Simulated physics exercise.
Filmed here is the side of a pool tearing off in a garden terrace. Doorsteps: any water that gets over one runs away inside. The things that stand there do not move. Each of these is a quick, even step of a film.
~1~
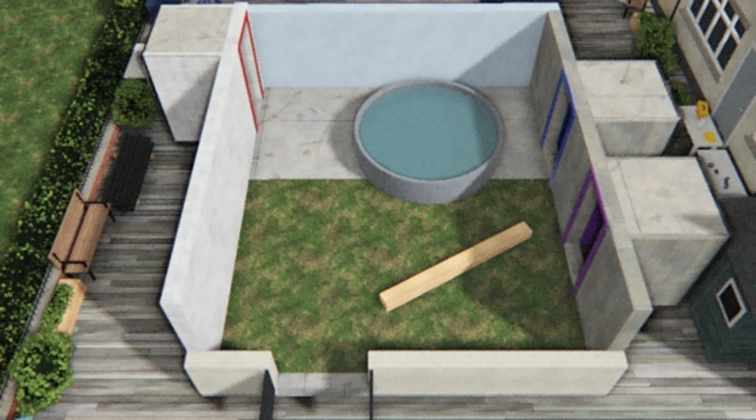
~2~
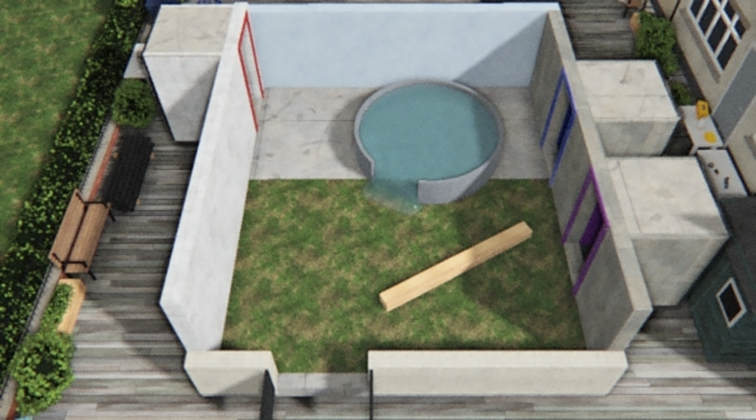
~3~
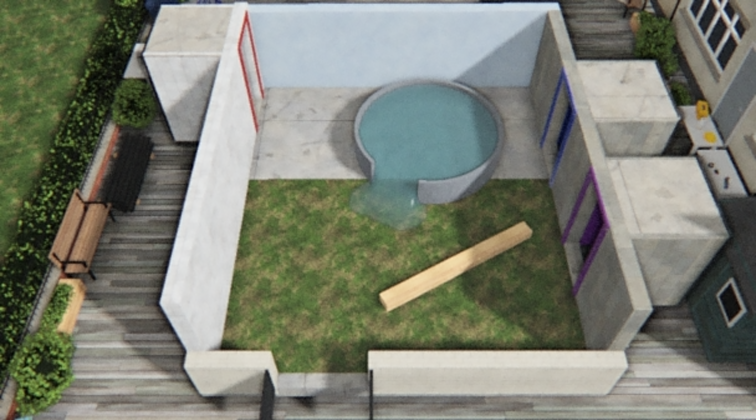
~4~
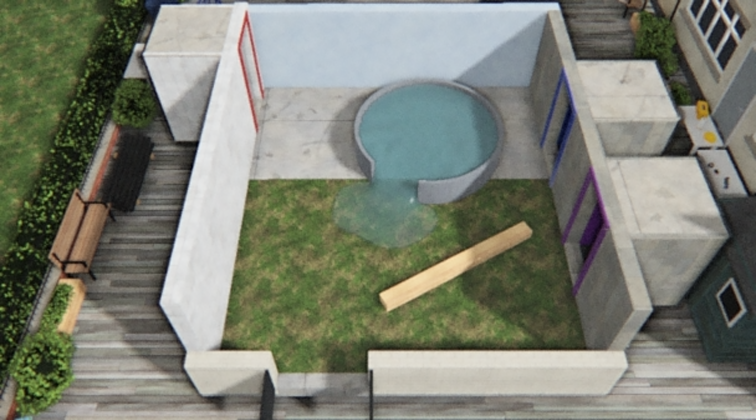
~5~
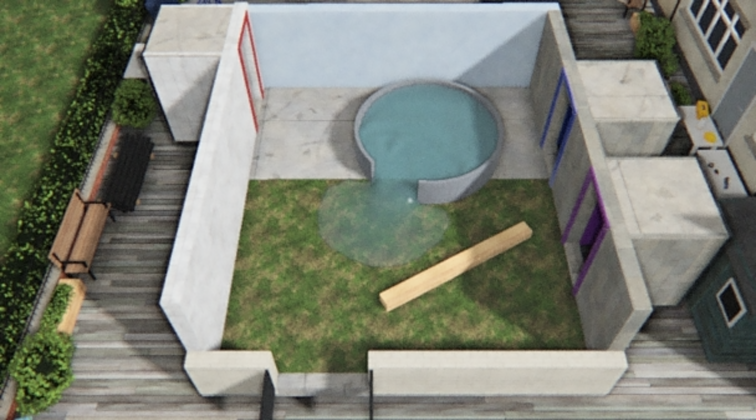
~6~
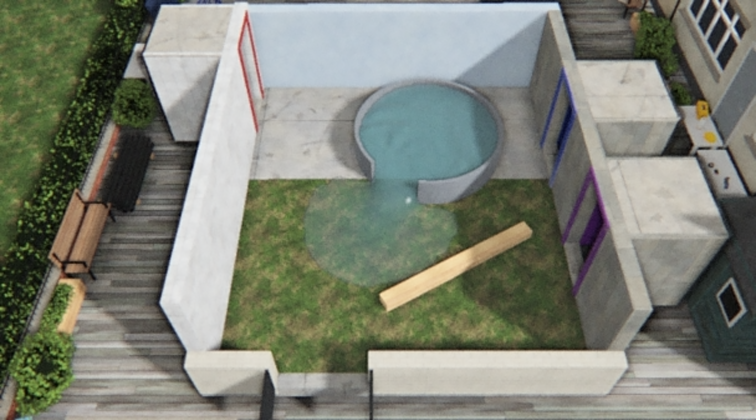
Water poured out through a gap that opened in the front side of the round grey pool, then spread in a widening, see-through patch over the grass toward the wooden beam.
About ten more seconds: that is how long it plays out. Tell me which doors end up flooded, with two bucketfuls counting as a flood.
In the end the red door will let through no more than two buckets, the blue door will let through no more than two buckets, the purple door will let through no more than two buckets.
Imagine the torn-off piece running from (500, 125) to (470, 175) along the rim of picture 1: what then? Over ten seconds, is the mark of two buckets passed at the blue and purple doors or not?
Well, the blue door gets more, but the purple door gets more.
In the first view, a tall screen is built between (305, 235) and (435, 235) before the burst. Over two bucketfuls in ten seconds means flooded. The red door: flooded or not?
I reckon the red door gets swamped then.
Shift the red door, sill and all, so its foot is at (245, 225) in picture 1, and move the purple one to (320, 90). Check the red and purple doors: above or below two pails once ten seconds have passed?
Then: The red one tops the mark, the purple one falls short.
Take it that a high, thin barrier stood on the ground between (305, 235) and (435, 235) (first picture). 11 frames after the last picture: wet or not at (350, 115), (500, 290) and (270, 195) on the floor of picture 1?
Outcome per location, in sequence: Unsoaked, unsoaked, soaking.
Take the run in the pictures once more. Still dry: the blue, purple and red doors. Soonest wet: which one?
Answer: The red door.
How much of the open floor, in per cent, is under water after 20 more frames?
About 45 %.
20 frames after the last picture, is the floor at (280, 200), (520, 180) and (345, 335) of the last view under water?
First spot soaked, second not wet, third soaked.
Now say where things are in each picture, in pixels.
The first picture shows still water in the round tank at (428, 130).
In the second picture, water pours out at (394, 187) and has run to (417, 210).
In the third picture, water pours out at (394, 188) and has run to (405, 226).
In the fourth picture, water pours out at (394, 189) and has run to (338, 218).
In the fifth picture, water pours out at (394, 188) and has run to (364, 260).
In the sixth picture, water pours out at (394, 188) and has run to (336, 272).
A moment on, water covers 20 % of the floor; the red door not reached, the blue door not reached, the purple door not reached.
Next, water covers 35 % of the floor; the red door not reached, the blue door not reached, the purple door not reached.
Then, water covers 45 % of the floor; the red door not reached, the blue door not reached, the purple door not reached.
Later, water covers 60 % of the floor; the red door wet at the sill, nothing in, the blue door not reached, the purple door not reached.
In the end, water covers 90 % of the floor; the red door wet at the sill, nothing in, the blue door wet at the sill, nothing in, the purple door wet at the sill, nothing in.
